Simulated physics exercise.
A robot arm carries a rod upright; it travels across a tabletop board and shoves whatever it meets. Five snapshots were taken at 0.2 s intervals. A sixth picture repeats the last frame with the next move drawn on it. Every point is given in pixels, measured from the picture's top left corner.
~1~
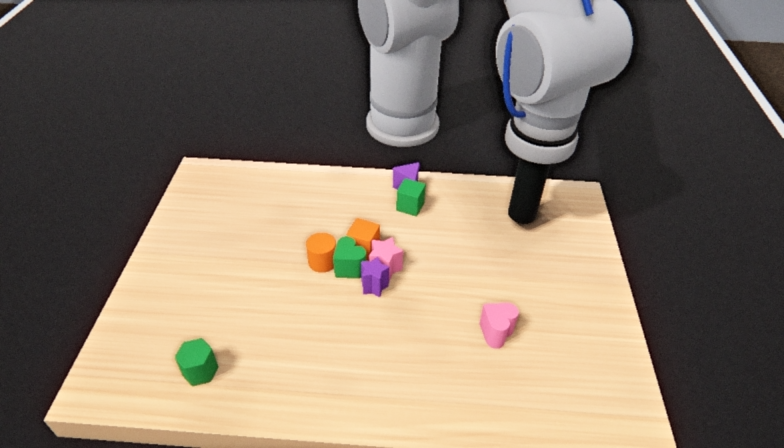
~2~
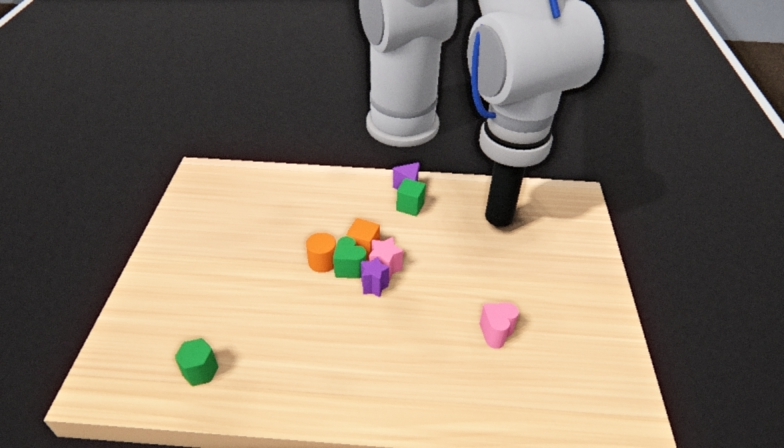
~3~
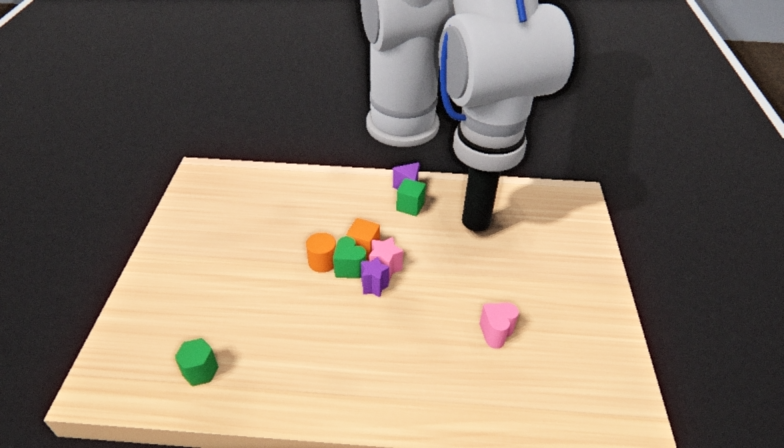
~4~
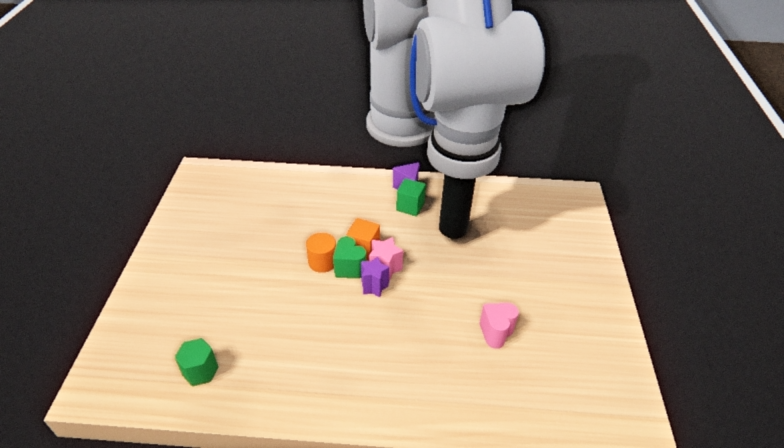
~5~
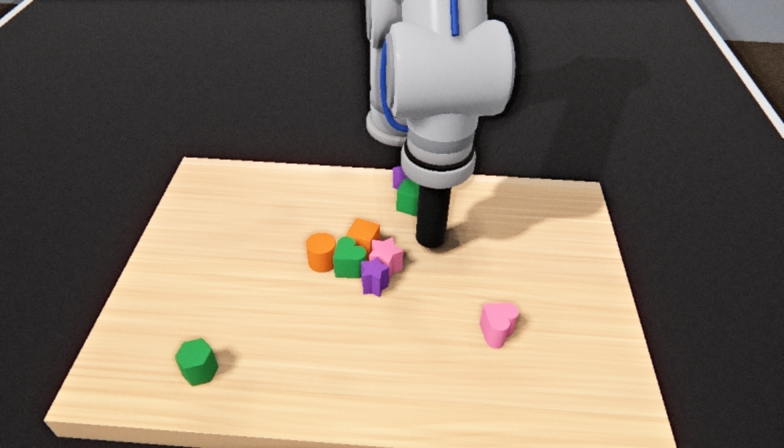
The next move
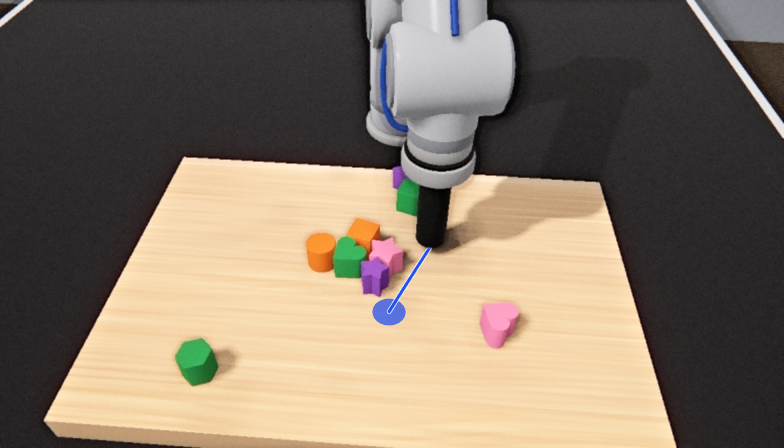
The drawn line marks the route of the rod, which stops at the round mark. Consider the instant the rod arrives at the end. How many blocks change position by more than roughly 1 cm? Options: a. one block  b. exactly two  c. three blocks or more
(b)
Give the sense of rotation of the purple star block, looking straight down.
Verdict: Counterclockwise.
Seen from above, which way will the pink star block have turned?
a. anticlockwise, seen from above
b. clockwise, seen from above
I choose b.
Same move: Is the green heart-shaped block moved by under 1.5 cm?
In short: Yes.
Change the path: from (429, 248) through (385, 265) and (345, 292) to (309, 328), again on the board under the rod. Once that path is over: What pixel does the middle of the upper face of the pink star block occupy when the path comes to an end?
My prediction: (282, 328).
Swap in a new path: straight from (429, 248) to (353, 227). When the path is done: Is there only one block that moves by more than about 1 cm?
Yes, I think so.
Path on the board, in a line from (429, 248) to (389, 312).
On the path given first. One third of the way, rod at (417, 258); nothing pushed yet.
Two thirds of the way, rod at (404, 279); orange cylinder at (319, 242); green heart-shaped block at (345, 248); purple star block at (363, 272), turned 25° anticlockwise; pink star block at (381, 256), turned 65° clockwise.
At the end, rod at (389, 302); orange cylinder at (319, 242); green heart-shaped block at (345, 248); purple star block at (363, 272), turned 30° anticlockwise; pink star block at (380, 256), turned 70° clockwise.
